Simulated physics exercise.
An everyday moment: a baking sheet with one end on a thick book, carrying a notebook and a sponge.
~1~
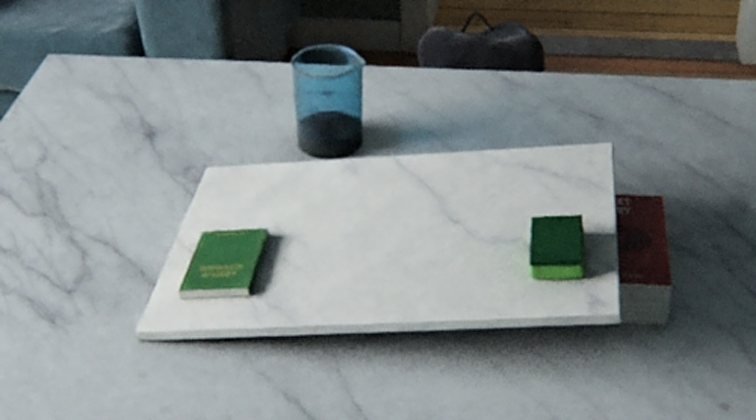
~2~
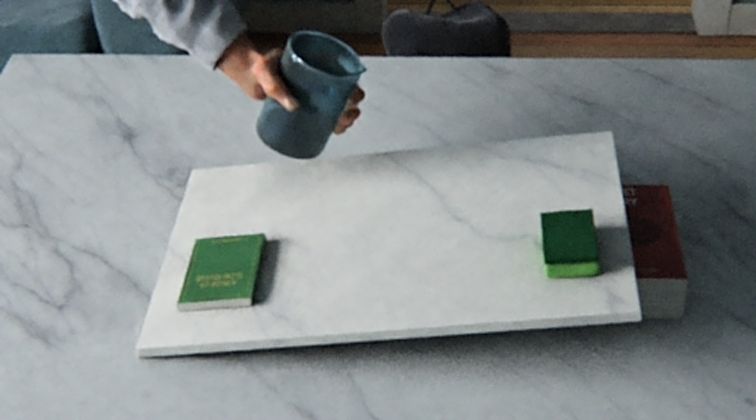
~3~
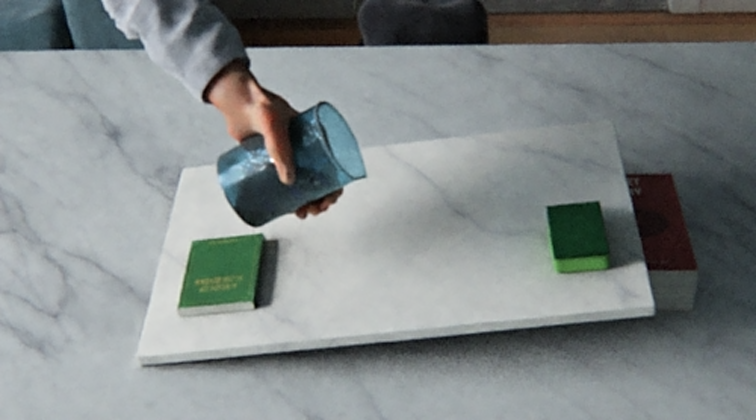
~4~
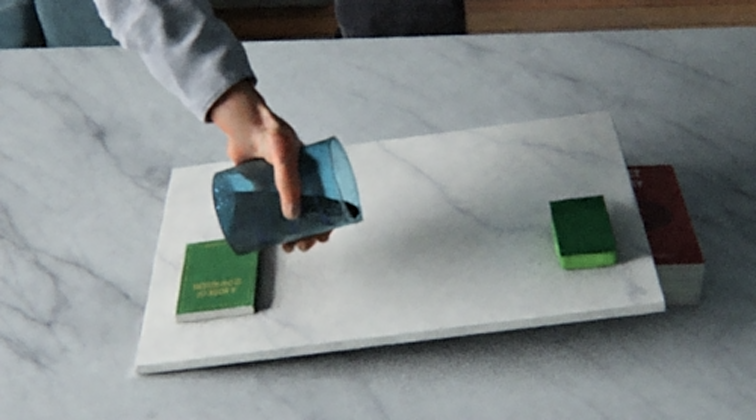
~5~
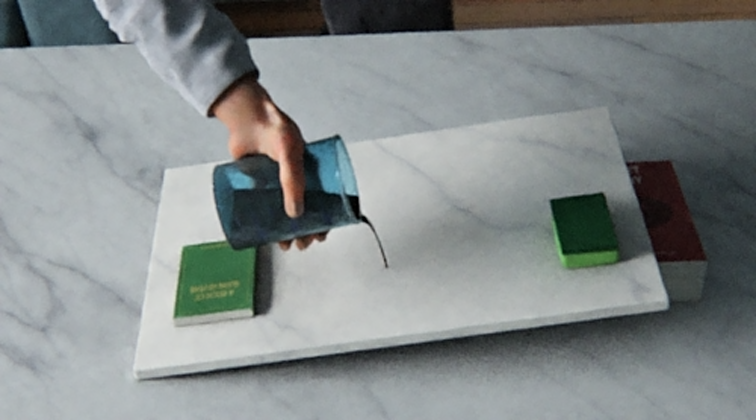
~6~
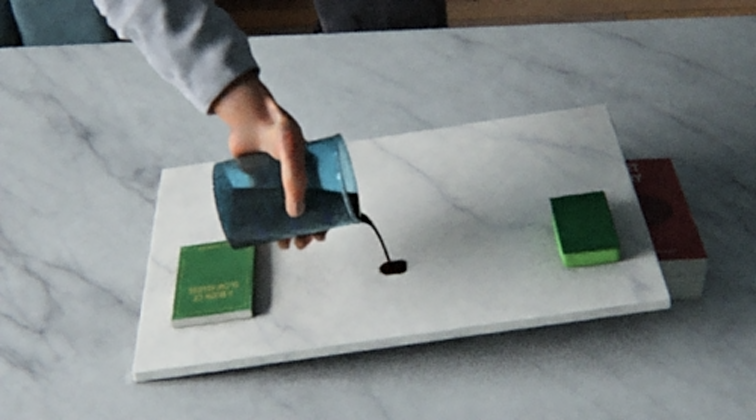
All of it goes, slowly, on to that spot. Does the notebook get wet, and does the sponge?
The notebook is reached and the sponge escapes.
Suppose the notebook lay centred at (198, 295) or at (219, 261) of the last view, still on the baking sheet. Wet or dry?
One: It gets wet. Two: It ends up in the puddle.
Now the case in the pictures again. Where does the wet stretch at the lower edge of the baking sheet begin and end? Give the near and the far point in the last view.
Near limit (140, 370), far limit (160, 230).
Soon after, it runs down to the left; the notebook is dry; the sponge is dry.
Later, it runs down to the left and off the end; the notebook is wet; the sponge is dry.
In the end, it runs down to the left and off the end; the notebook is wet; the sponge is dry.
